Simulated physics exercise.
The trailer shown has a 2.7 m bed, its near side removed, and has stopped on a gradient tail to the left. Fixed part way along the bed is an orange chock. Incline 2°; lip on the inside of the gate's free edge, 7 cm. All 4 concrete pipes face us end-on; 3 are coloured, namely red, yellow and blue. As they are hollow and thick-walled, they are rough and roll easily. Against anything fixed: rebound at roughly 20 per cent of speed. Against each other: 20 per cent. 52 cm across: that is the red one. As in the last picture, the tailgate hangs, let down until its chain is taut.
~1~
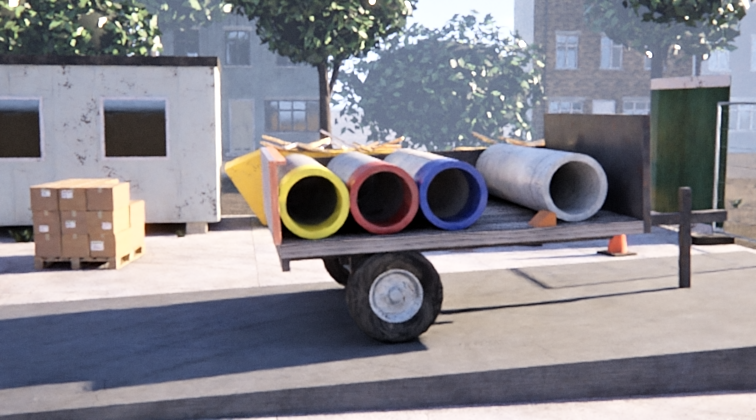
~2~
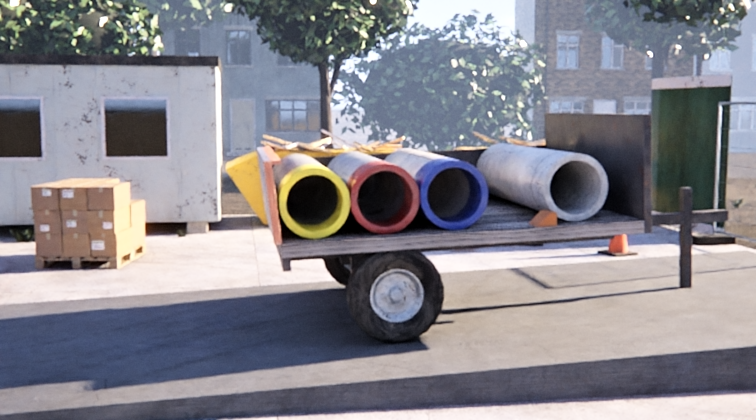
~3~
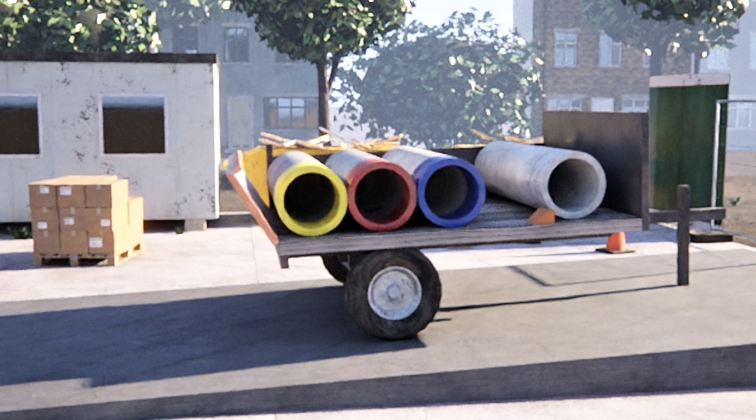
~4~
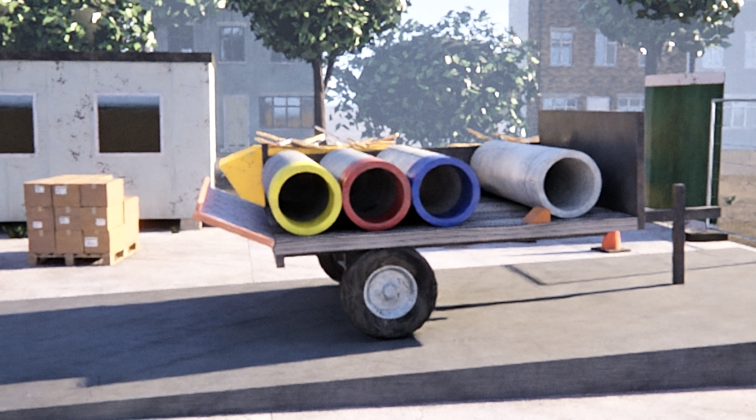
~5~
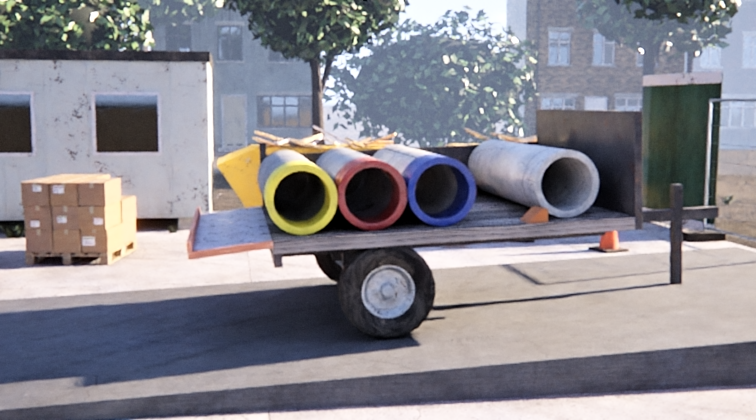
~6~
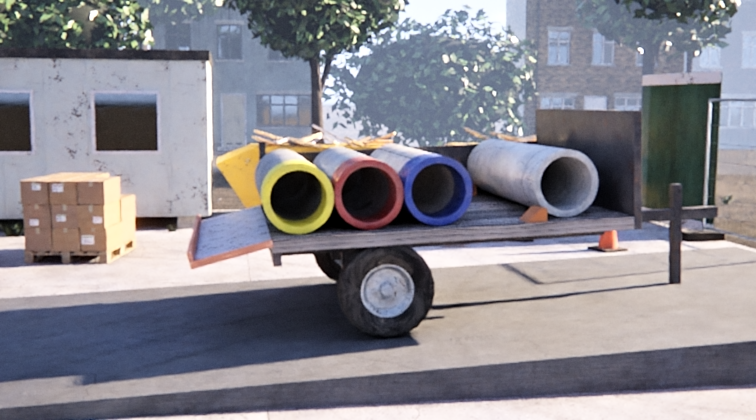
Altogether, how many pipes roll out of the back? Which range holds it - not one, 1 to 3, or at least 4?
The range is 1 to 3.
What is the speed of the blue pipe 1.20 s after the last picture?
Reading: Roughly 0.3 m/s.
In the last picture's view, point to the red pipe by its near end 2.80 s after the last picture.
I'd point to somewhere near (256, 203).
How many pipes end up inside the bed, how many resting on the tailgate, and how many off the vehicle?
That gives 1, then 0, then 3.
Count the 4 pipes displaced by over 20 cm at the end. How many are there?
That would be 3 of them.
Then, 1.2 s after the last picture, red is on the bed, 50 cm short of the hinge, rolling left; yellow is on the gate, 5 cm past the hinge, rolling left; blue is on the bed, 100 cm short of the hinge, rolling left; 0 gone off the back.
Then, 2.8 s after the last picture, red is on the gate, 10 cm past the hinge, rolling left; yellow is out on the ground; blue is on the bed, 45 cm short of the hinge, rolling left; 1 gone off the back.
Then, 4.6 s after the last picture, red is out on the ground; yellow is out on the ground; blue is dropping off the gate; 3 gone off the back.
At rest (6.6 s after the last picture), red is off the vehicle; yellow is off the vehicle; blue is out on the ground; 3 gone off the back.
